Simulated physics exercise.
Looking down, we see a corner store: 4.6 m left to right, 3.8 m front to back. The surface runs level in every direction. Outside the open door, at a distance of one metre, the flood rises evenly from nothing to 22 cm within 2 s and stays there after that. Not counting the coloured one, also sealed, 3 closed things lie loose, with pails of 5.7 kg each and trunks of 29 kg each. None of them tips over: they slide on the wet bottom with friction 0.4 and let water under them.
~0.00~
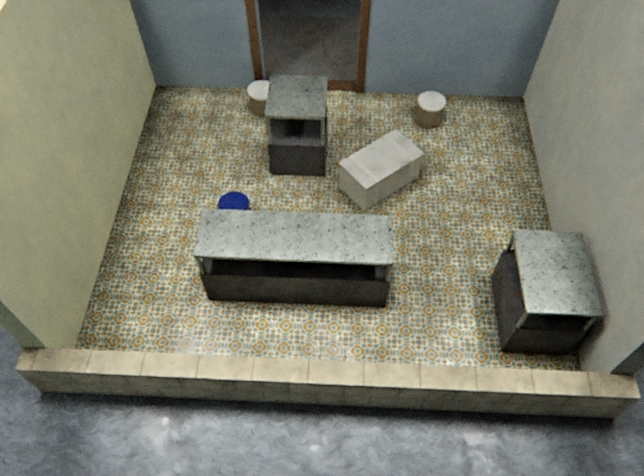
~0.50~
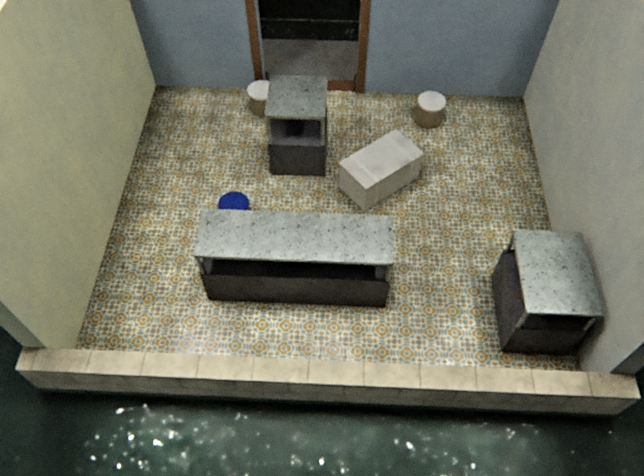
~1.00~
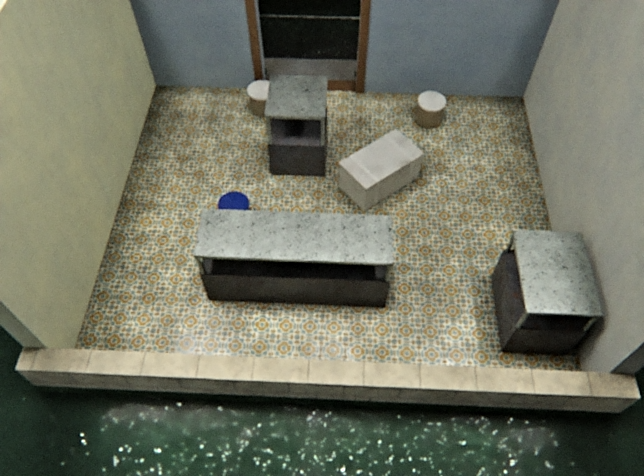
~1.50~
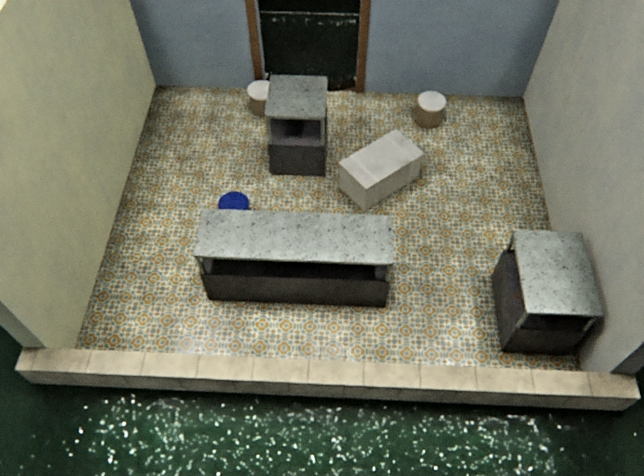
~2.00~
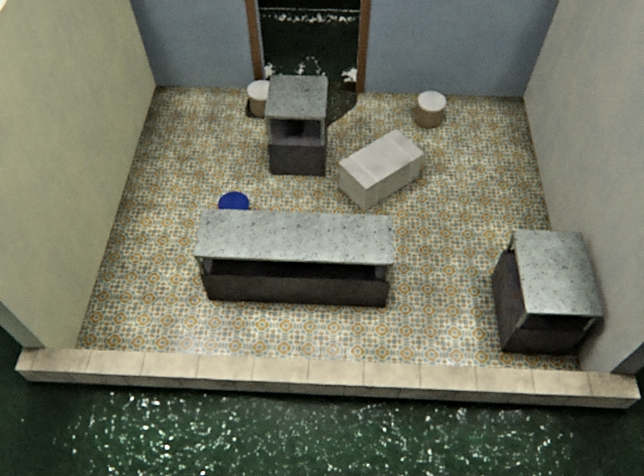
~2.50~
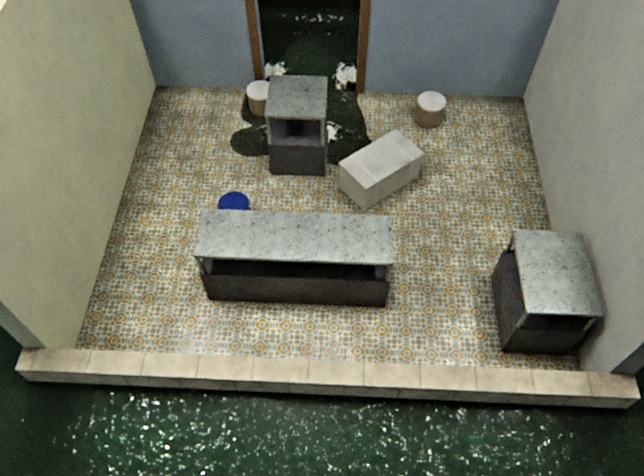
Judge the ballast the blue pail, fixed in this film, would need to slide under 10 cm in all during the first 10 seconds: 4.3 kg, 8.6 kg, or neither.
Judgement: 8.6 kg is required.
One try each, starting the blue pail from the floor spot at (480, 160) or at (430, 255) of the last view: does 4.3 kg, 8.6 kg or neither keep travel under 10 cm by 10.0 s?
At the first spot nothing offered works, at the second nothing offered works.
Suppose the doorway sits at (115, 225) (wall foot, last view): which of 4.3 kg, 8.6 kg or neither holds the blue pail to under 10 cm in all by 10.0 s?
Under that setup, neither option succeeds.
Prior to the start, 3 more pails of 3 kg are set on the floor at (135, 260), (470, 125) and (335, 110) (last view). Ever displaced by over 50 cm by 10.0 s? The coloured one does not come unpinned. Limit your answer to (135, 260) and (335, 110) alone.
Note, in sequence: Exceeded, exceeded.
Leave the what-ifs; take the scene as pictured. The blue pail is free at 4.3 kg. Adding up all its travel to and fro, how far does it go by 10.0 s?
Around 80 cm in total.
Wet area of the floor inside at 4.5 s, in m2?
Around 10.5 m2 of it.
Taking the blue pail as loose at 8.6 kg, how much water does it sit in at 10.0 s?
Close to 7 cm deep.
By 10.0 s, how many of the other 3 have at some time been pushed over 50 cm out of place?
Total: 2.
After 3.5 s the blue pail would be 0 cm from its start with 4.3 kg and 0 cm from its start with 8.6 kg; 1 cm of water round it then.
After 4.5 s the blue pail would be 1 cm from its start with 4.3 kg and 0 cm from its start with 8.6 kg; 3 cm of water round it then.
After 7.0 s the blue pail would be 8 cm from its start with 4.3 kg and 0 cm from its start with 8.6 kg; 5 cm of water round it then.
After 10.0 s the blue pail would be 77 cm from its start with 4.3 kg and 0 cm from its start with 8.6 kg; 7 cm of water round it then.
